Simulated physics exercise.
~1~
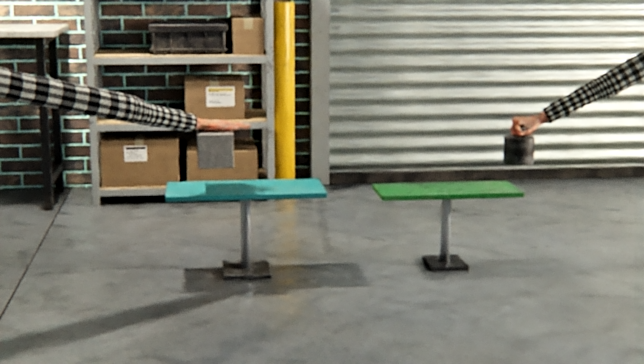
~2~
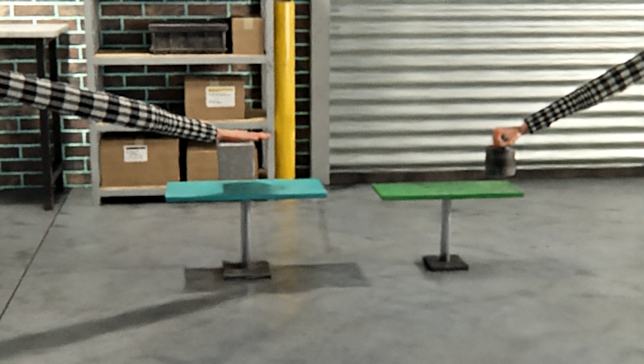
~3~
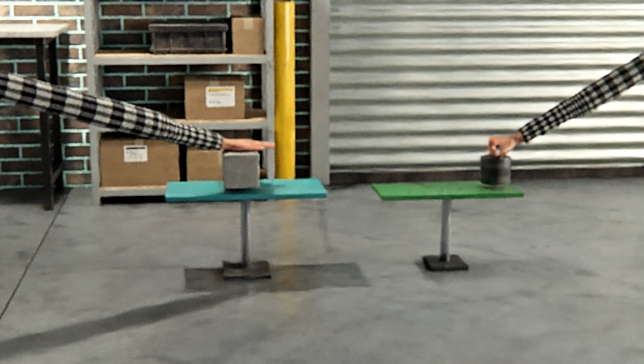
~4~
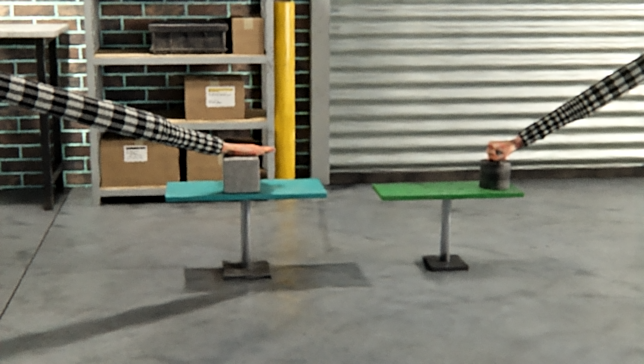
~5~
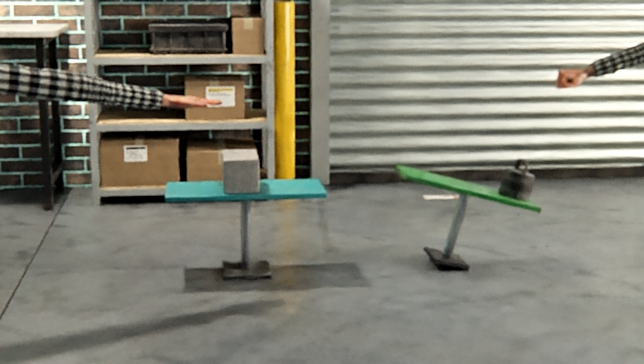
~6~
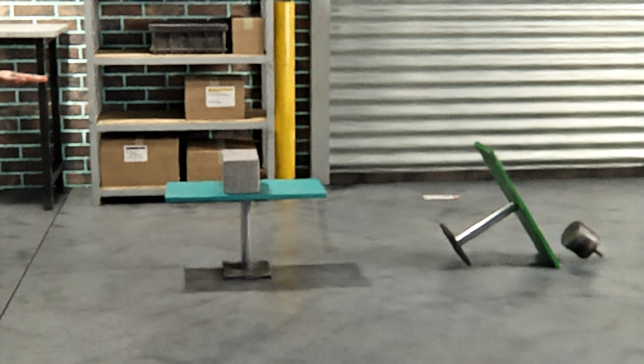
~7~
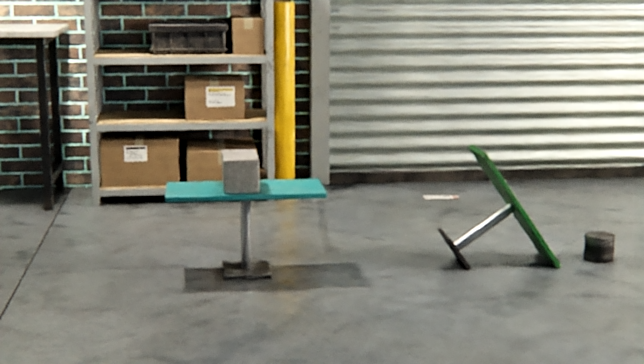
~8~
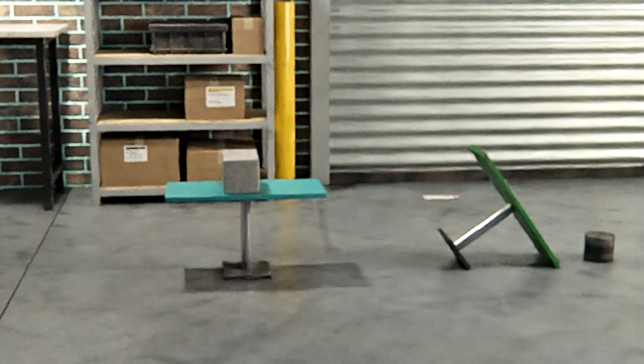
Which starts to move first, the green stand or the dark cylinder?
The dark cylinder moves first, as a hand lowers it toward the green stand. The stand starts to tip only later, once the hand has let go.
Dark cylinder and gray block being lowered by hands onto stands, the green toppling right after release, the turquoise staying upright.
